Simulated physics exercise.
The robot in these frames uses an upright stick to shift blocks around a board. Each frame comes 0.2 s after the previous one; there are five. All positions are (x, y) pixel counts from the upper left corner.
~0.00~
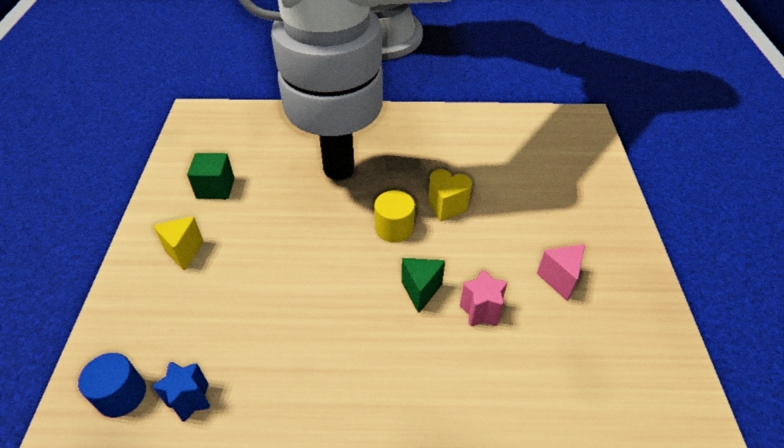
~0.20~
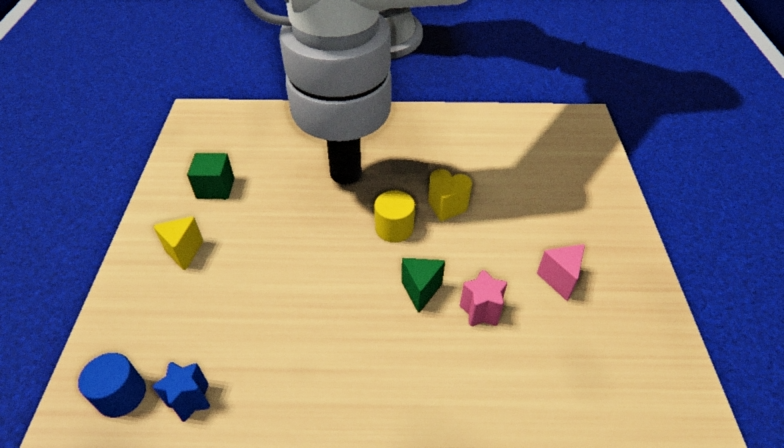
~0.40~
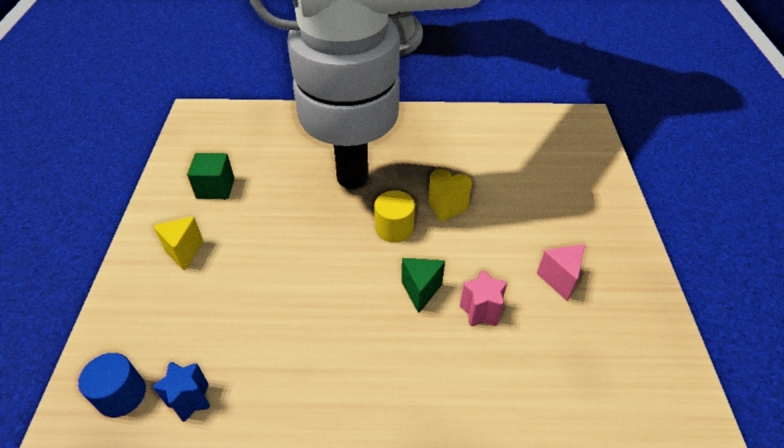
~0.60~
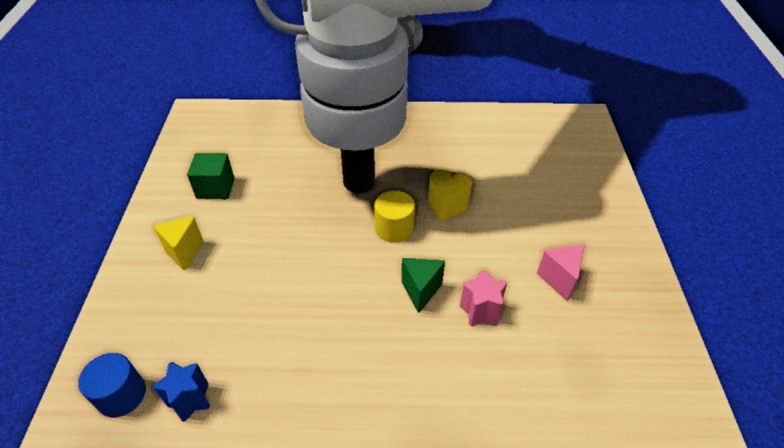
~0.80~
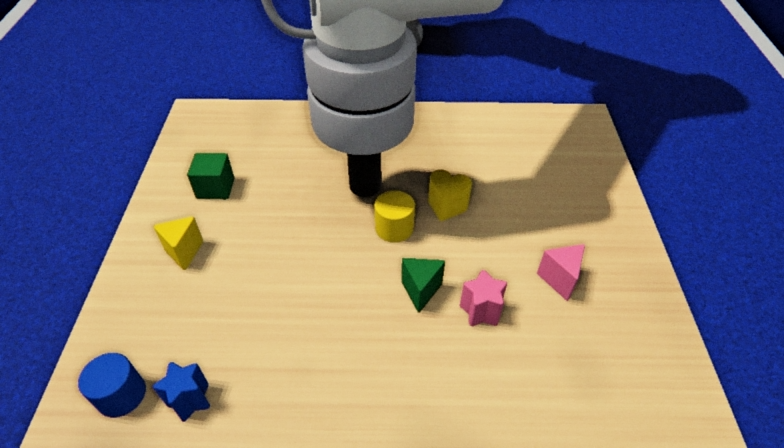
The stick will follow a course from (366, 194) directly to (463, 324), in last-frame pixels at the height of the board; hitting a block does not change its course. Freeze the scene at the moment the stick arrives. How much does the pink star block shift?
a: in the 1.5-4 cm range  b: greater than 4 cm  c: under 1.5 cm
Answer: B.
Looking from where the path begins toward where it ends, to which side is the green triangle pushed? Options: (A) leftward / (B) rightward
I'll go with B - rightward.
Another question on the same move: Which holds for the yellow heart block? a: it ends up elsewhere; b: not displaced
That would be b.
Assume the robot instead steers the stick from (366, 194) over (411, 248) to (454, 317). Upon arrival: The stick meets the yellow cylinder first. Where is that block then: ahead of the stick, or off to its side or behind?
Ahead.
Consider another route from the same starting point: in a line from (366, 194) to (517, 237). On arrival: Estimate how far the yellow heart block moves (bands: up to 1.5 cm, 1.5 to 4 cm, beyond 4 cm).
Movement: Over 4 cm.
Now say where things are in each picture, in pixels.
Tip of the stick at (339, 169), middles of tops, yellow cylinder at (395, 204), green triangle at (423, 269), yellow heart block at (450, 182), pink star block at (487, 288), in the first frame.
Stick at (346, 174), nothing pushed, in the second frame.
Stick at (353, 178), nothing pushed, in the third frame.
Stick at (359, 182), nothing pushed, in the fourth frame.
Stick at (365, 186), yellow cylinder at (395, 204), green triangle at (423, 269), yellow heart block at (450, 182), pink star block at (487, 288), in the fifth frame.
The first path, step by step. One third of the way, stick at (394, 224); yellow cylinder at (420, 231).
Two thirds of the way, stick at (427, 268); yellow cylinder at (466, 270); green triangle at (429, 285), turned 35° clockwise; pink star block at (496, 294).
At the end, stick at (465, 317); yellow cylinder at (512, 310); green triangle at (431, 308), turned 55° clockwise; yellow heart block unmoved; pink star block at (554, 317), turned 40° anticlockwise.
